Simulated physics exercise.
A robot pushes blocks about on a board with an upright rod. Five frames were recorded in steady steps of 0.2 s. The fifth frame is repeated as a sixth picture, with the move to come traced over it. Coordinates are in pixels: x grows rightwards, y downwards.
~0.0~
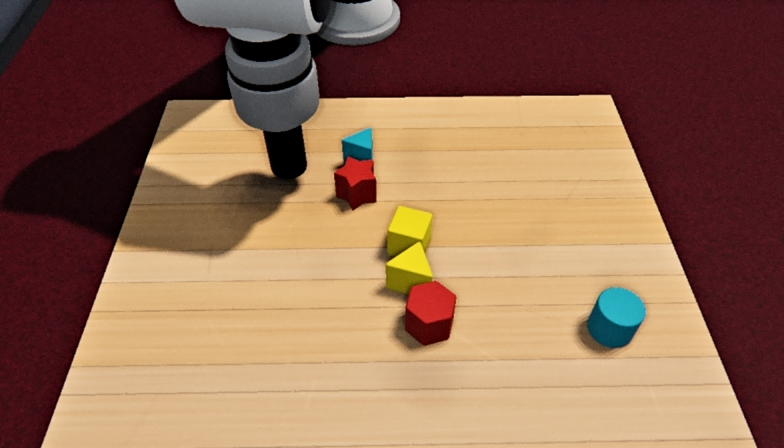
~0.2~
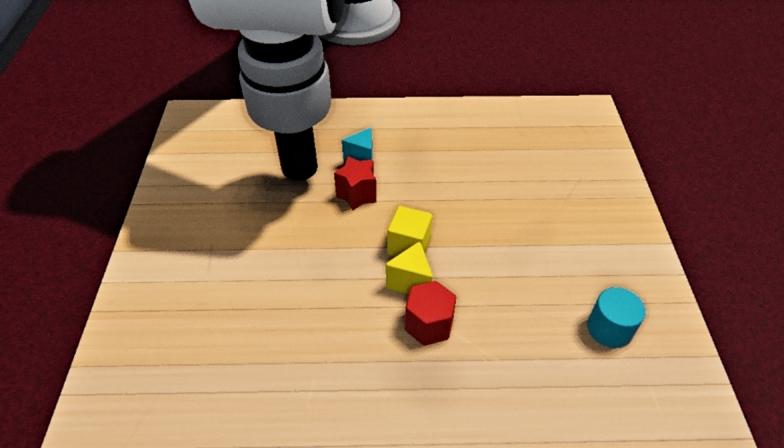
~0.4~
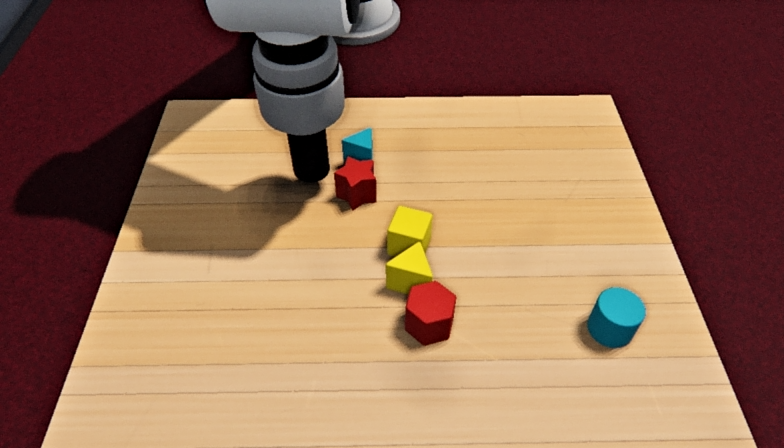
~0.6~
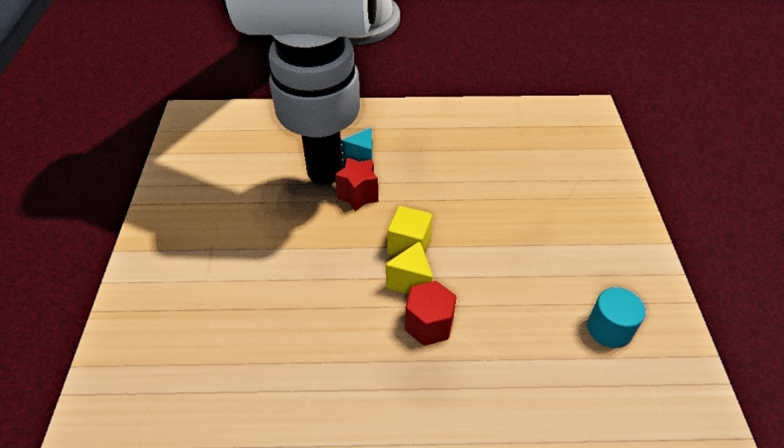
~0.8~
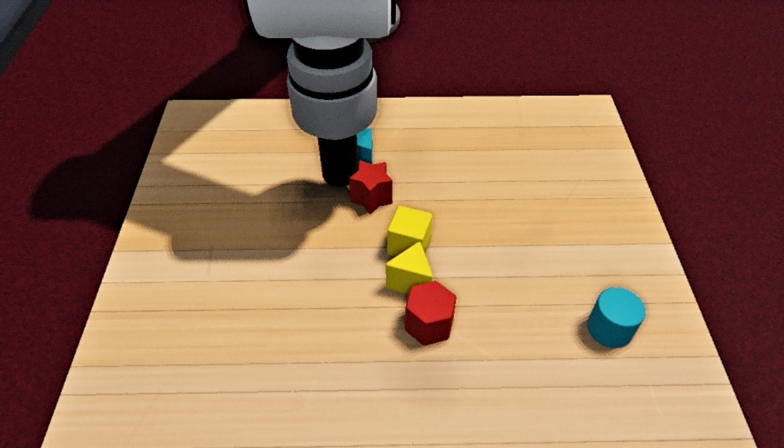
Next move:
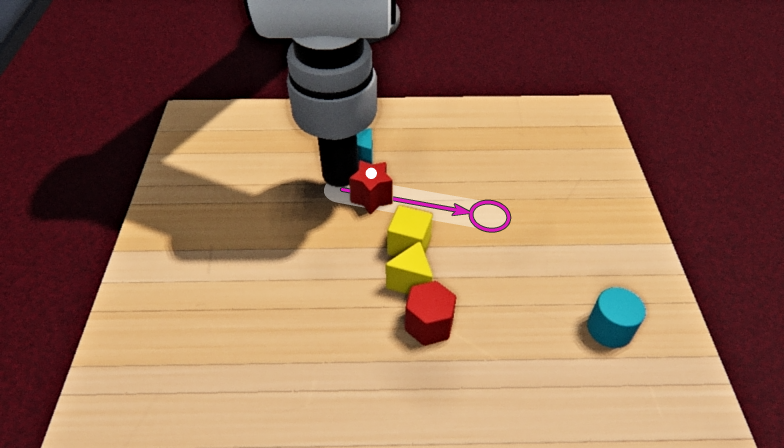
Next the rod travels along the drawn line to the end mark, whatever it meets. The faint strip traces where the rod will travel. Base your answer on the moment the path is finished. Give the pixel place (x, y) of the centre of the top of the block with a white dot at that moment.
I'd say the block with a white dot ends with its top centre at (529, 203).
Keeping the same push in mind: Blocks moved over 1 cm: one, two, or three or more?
There will be one block displaced.
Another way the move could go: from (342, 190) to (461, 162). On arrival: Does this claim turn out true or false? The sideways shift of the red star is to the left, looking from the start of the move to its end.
That is false.
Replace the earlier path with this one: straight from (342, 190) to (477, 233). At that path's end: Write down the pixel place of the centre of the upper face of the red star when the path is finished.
The middle of its top is at (517, 218).
The drawn path runs in a line from (342, 190) to (490, 216); the dot is on the red star.
The first path, step by step. One third of the way, rod at (391, 184); red star at (423, 183).
Two thirds of the way, rod at (441, 193); red star at (476, 193).
At the end, rod at (492, 202); turquoise triangular block not moved; red star at (529, 203).
